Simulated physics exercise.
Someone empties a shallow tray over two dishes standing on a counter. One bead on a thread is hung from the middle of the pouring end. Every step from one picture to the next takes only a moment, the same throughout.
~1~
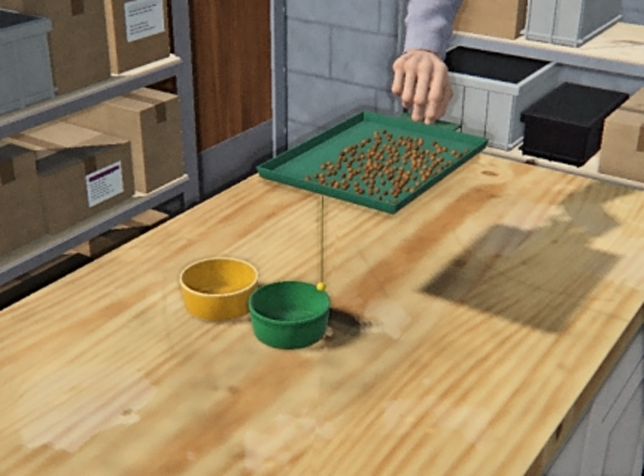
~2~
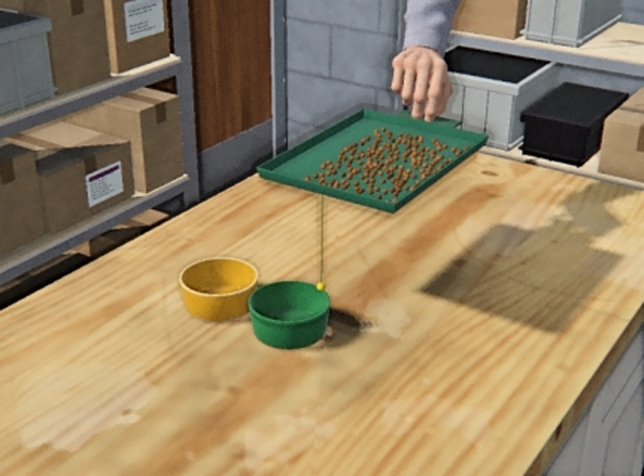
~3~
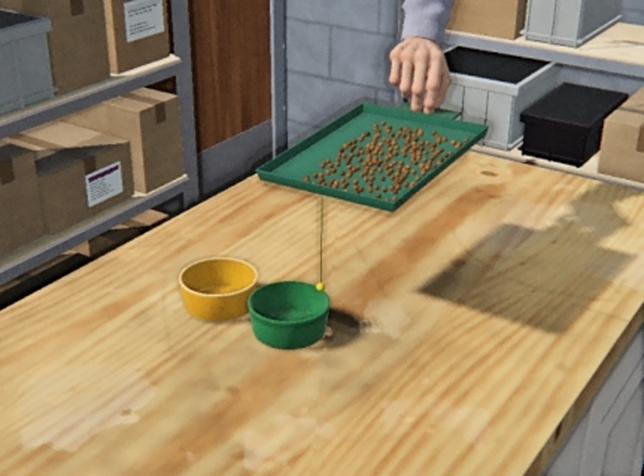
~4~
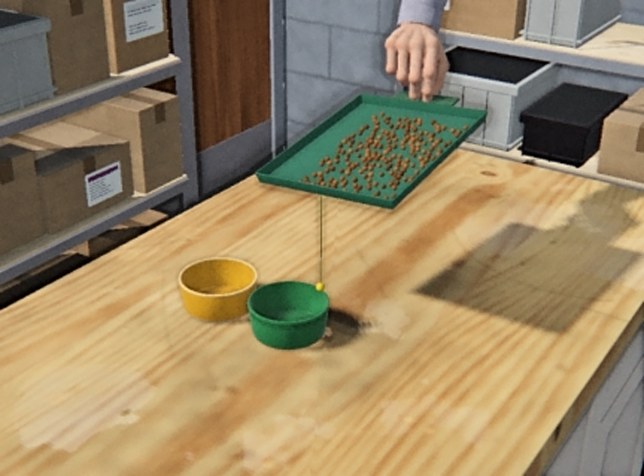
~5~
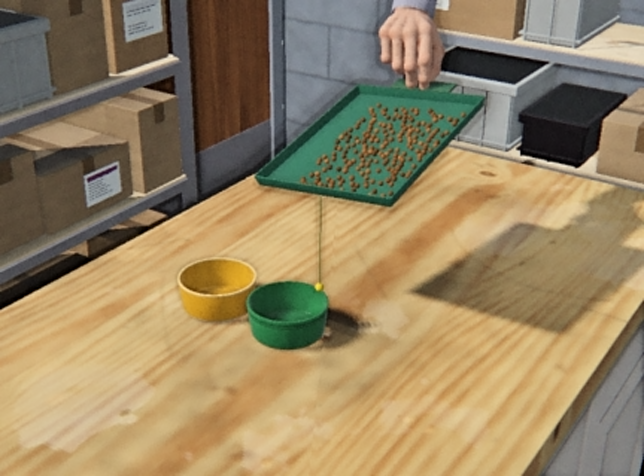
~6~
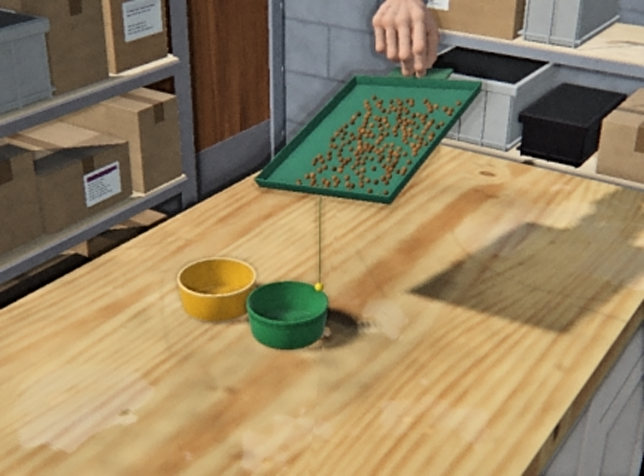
We see a hand holding a green tray of small brown pieces above a yellow dish and a green dish on a wooden counter; the hand gradually raises the tray's far end, and its pouring edge dips slightly leftward.
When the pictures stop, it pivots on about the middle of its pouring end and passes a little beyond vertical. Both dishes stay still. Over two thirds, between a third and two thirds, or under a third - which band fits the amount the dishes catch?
The band is between a third and two thirds.
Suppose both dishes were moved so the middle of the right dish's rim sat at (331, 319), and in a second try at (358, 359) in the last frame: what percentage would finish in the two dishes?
Respectively 80 percent and 0 percent.
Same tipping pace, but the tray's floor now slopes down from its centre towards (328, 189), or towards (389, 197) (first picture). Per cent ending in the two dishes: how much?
Somewhere close to 50 % the first time, 0 % the second.
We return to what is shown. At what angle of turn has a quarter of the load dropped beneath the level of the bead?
At roughly 75°.
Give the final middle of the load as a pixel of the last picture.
At about (261, 309), give or take.
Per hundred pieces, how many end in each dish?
Left dish near 20 in a hundred; right dish near 30.
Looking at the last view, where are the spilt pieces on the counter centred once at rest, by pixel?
About (272, 301).
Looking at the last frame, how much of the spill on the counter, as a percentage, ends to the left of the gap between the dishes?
Around 20 per cent, I reckon.
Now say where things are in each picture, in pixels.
In the first frame, corners of the pouring end at (260, 167) and (394, 203), level; middle of the load at (388, 164), cereal balls; left dish at (195, 304); right dish at (266, 331); bead on its thread at (322, 287).
In the second frame, corners of the pouring end at (260, 167) and (394, 203), level; middle of the load at (388, 163).
In the third frame, corners of the pouring end at (259, 170) and (393, 201), tipped barely, lowest at the left corner; middle of the load at (387, 159).
In the fourth frame, corners of the pouring end at (258, 172) and (391, 199), tipped a little, lowest at the left corner; middle of the load at (386, 153).
In the fifth frame, corners of the pouring end at (257, 175) and (389, 197), tipped a little, lowest at the left corner; middle of the load at (383, 147).
In the sixth frame, corners of the pouring end at (257, 178) and (388, 195), tipped clearly, lowest at the left corner; middle of the load at (378, 142), most on the move; left dish at (193, 304); right dish at (264, 331).
Soon, tray tipped steeply; most on the tray; a stray few in the right dish; a small part in the left dish; a stray few outside both; about a quarter in the air.
A while on, tray tipped right over; about a quarter on the tray; about a quarter in the right dish; about a quarter in the left dish; a small part outside both; about a quarter in the air.
Towards the end, tray tipped past a quarter turn; about a third in the right dish; about a quarter in the left dish; about half outside both.
Finally, tray tipped past a quarter turn; about a third in the right dish; about a quarter in the left dish; about half outside both.
